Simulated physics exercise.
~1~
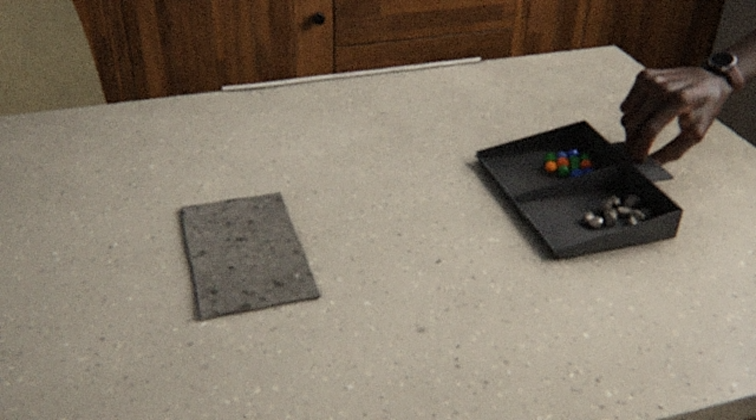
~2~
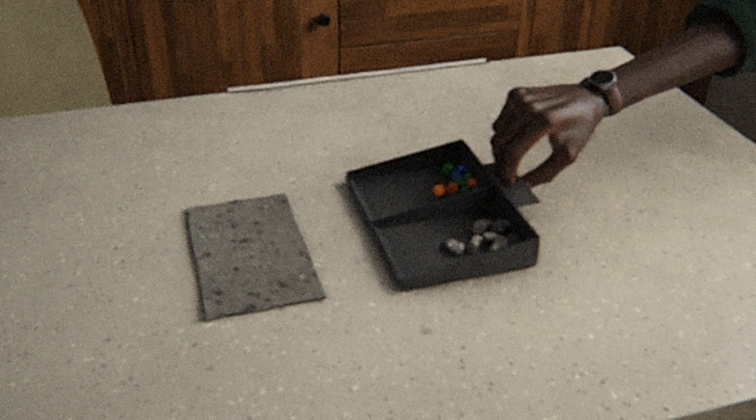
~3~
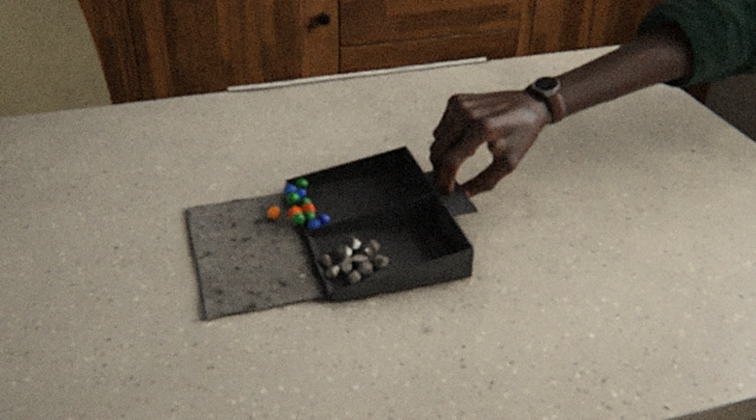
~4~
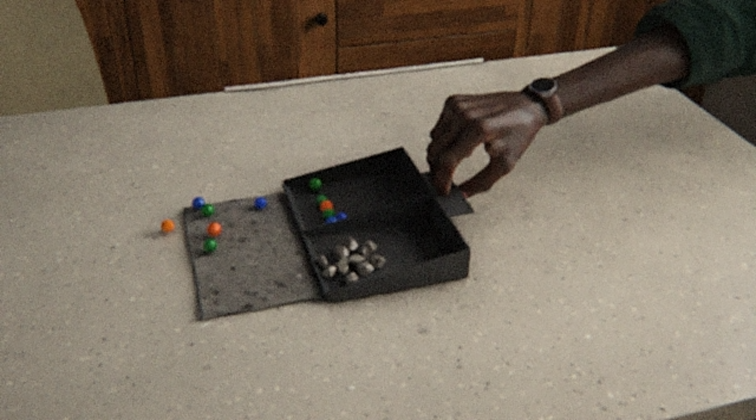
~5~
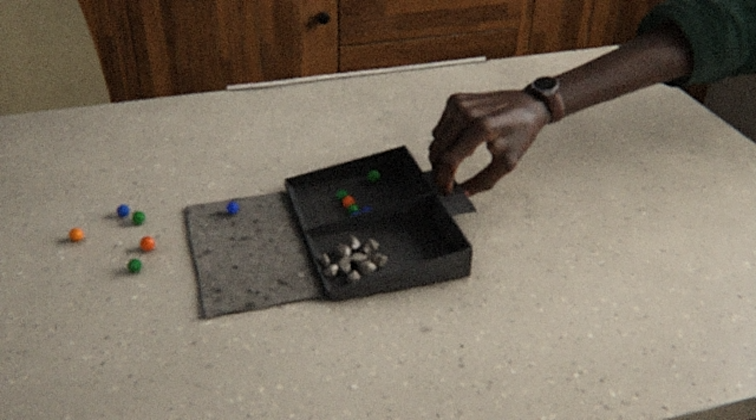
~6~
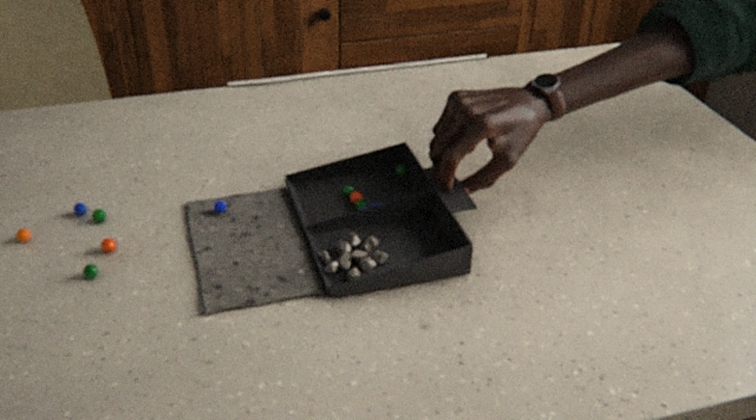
Black tray pushed left by a hand stops at a grey slab, coloured beads spilling over its rim while silvery pebbles stay inside.
